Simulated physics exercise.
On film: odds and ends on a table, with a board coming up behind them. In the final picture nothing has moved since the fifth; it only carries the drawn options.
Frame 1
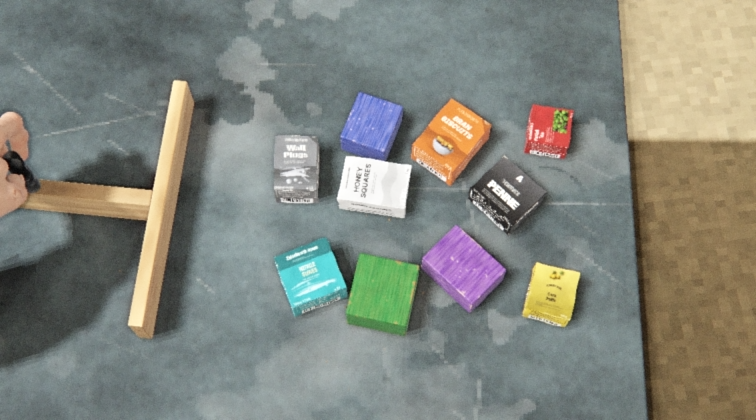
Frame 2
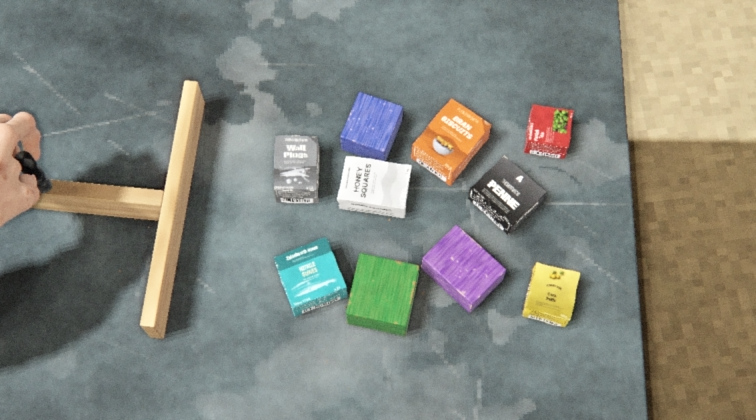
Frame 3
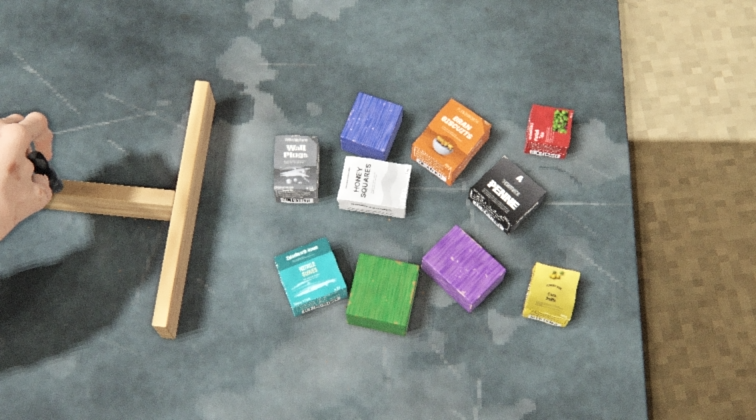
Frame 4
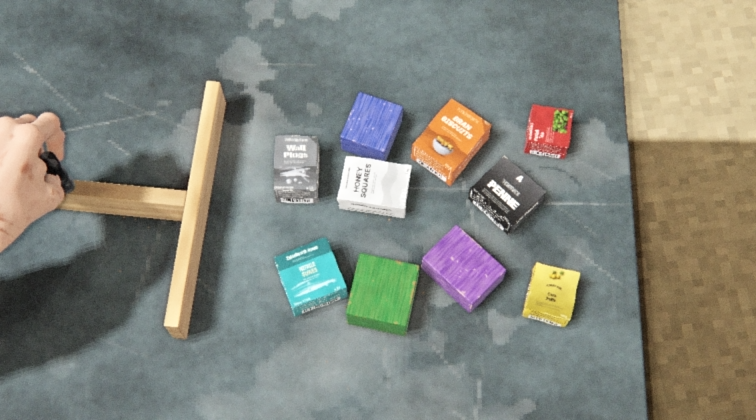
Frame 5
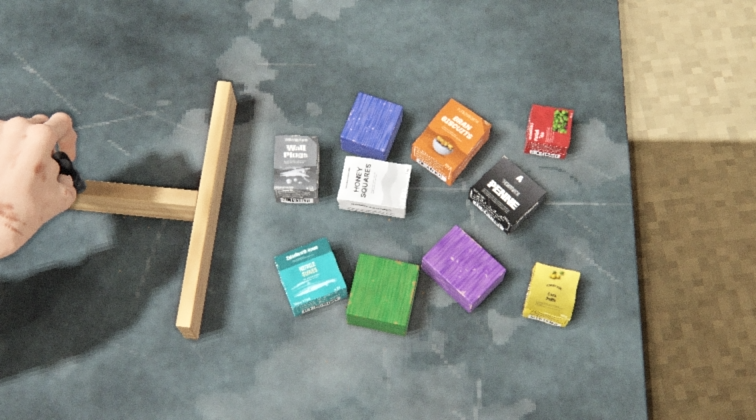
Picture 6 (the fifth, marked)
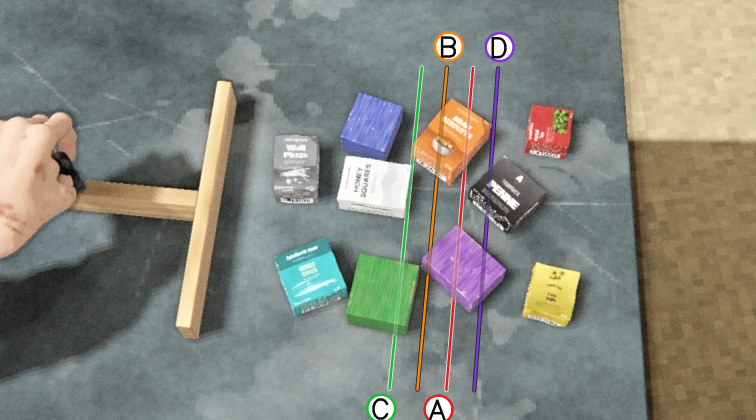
A hand at the left edge grips a T-shaped wooden pusher on a mottled blue-grey tabletop, seen from above, with beige flooring along the right. Ten small boxes and blocks lie loosely grouped: grey, blue, white, orange, black and red above, turquoise, green, purple and yellow below. The hand slides the pusher slowly rightward toward the untouched, motionless group, while the camera stays still.
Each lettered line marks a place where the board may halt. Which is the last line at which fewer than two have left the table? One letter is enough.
Stop at D.
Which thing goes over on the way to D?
It is the black packet.
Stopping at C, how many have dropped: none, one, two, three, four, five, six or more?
In all, none.
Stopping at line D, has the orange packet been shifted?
Yes.
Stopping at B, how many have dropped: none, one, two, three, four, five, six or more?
In all, none.
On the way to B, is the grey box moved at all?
Yes.
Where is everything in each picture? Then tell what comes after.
In the first frame, orange packet (451, 142); white box (375, 187); turquoise box (310, 277).
In the second frame, board (170, 198); green block (383, 295).
In the third frame, board (182, 199); red packet (548, 132).
In the fourth frame, board (193, 199); blue block (372, 128).
In the fifth frame, board (204, 199); black packet (507, 196); orange packet (451, 142); white box (375, 187).
On the marked copy, A at (460, 221); B at (433, 220); C at (407, 220); D at (487, 221).
Following D. Soon after the start, board (308, 200); green block (394, 295); blue block (376, 124).
Later, board (409, 202); yellow packet (574, 306); black packet (568, 199).
In the end, board (485, 203); black packet over the edge; yellow packet (633, 323); one fallen.
As for the rest, A is within the limit but short; B is within the limit but short; C is within the limit but short.
